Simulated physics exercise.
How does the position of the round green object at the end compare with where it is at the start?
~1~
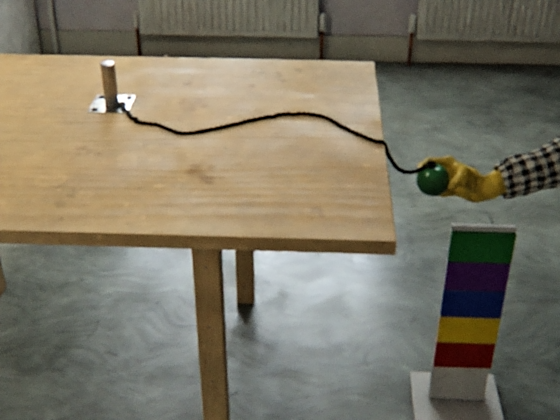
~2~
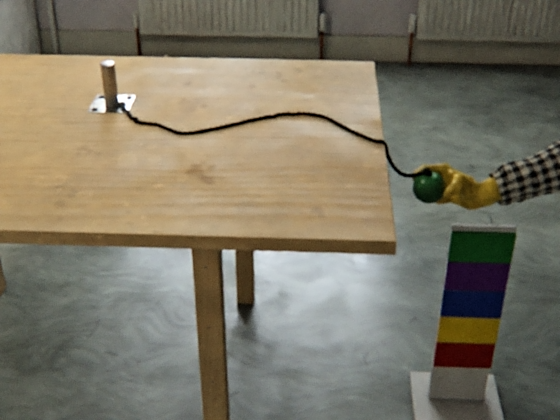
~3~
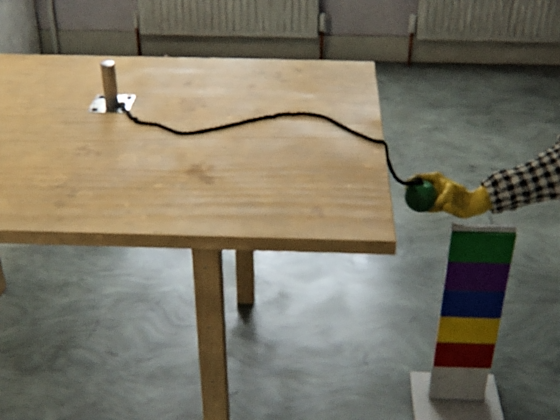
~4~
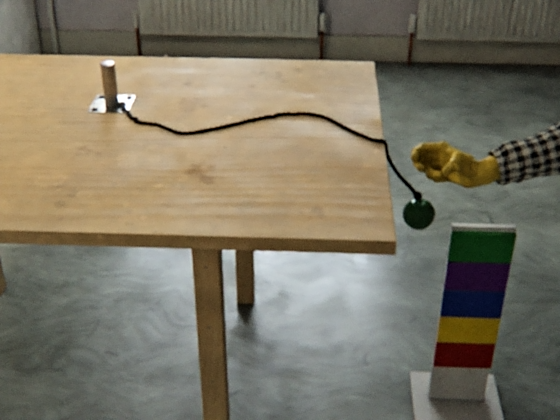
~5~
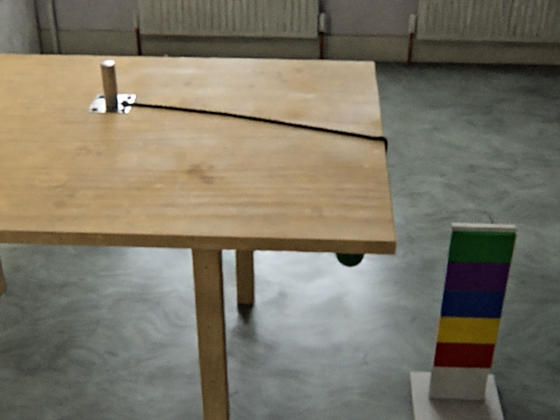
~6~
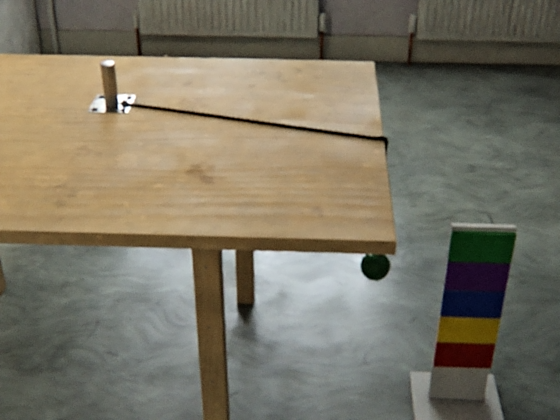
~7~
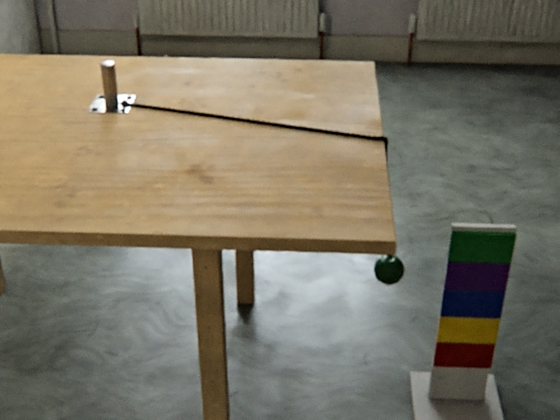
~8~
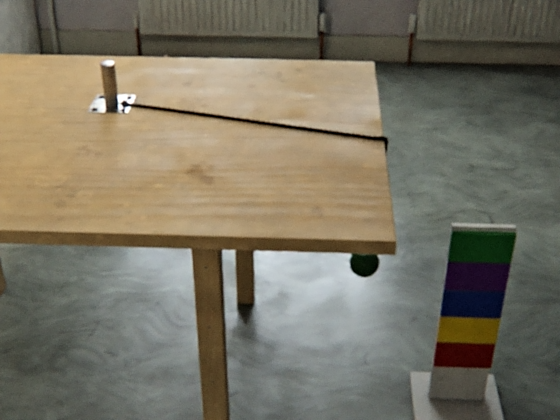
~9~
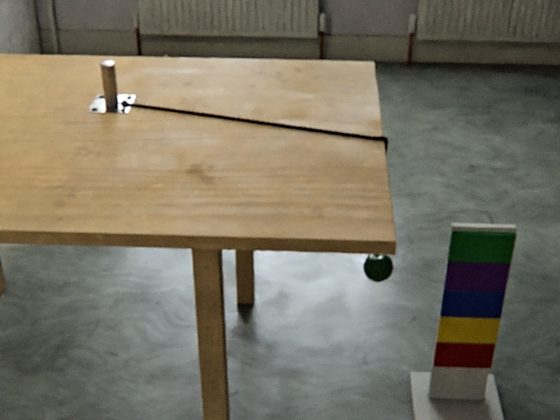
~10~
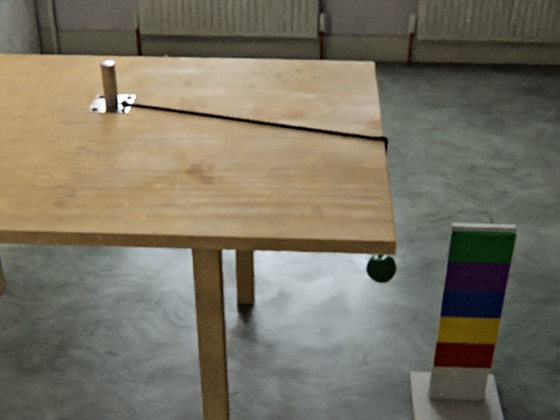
At the start it is held up in the gloved hand, out to the right of the table edge. At the end it is lower and farther left, hanging on the cord just below the table's corner.
